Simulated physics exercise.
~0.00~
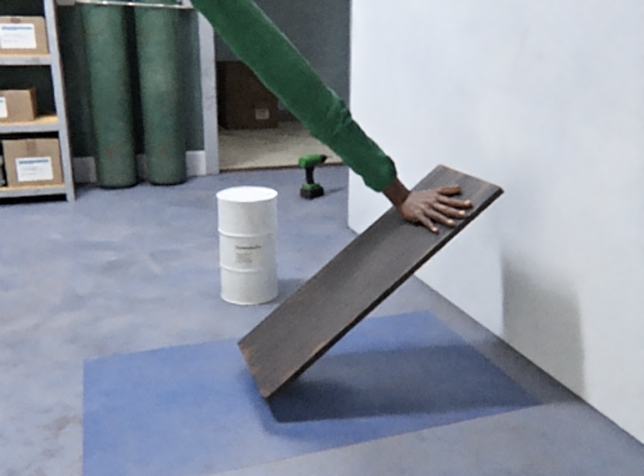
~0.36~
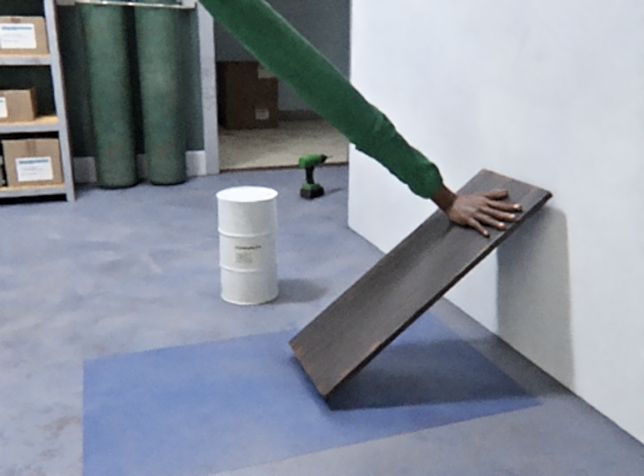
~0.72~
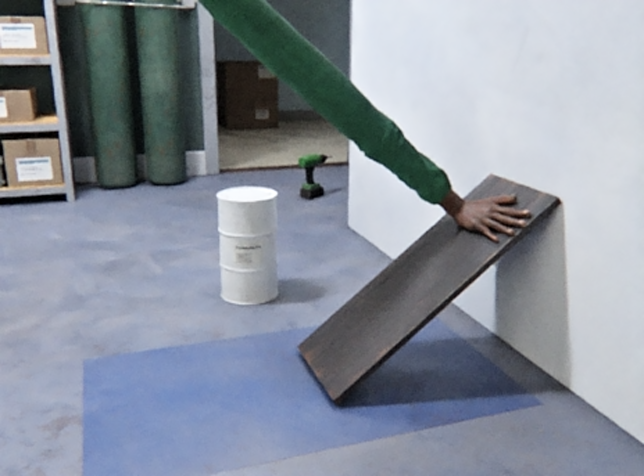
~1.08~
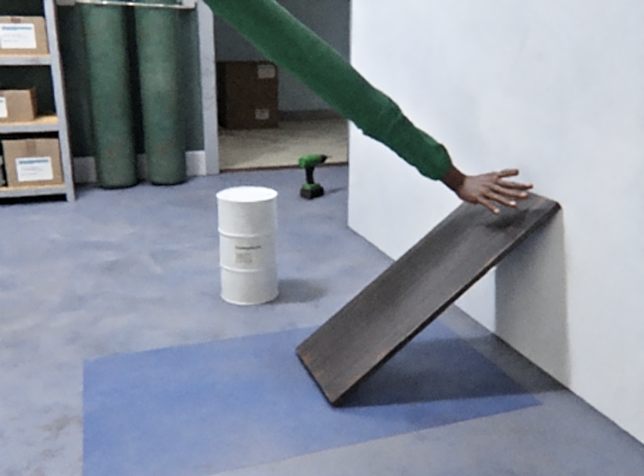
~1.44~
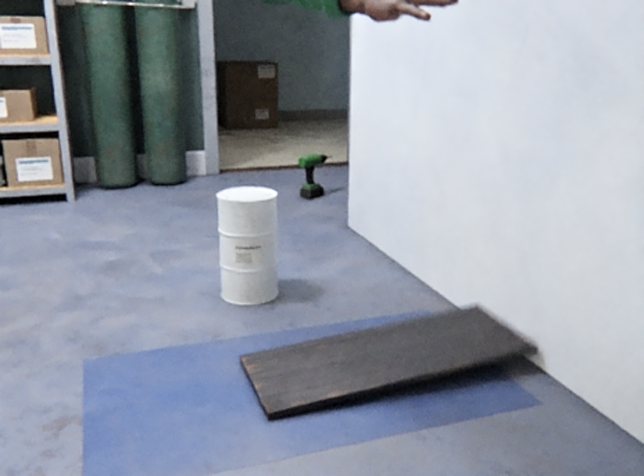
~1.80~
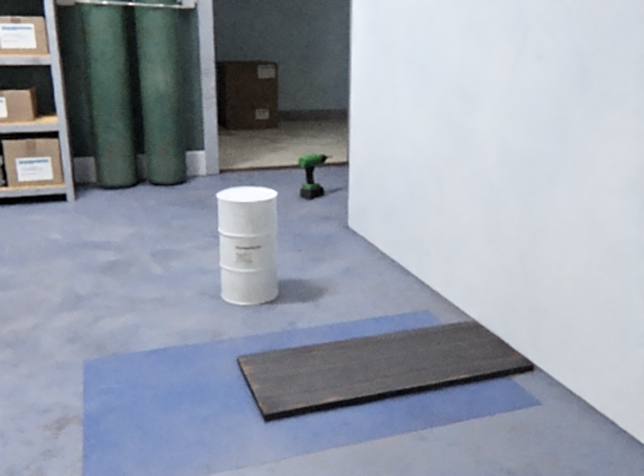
A green-sleeved arm leaned a long black board against the white wall on the right, then let go and drew back, and the board slid down until it lay flat on the floor, while the white canister stayed put.
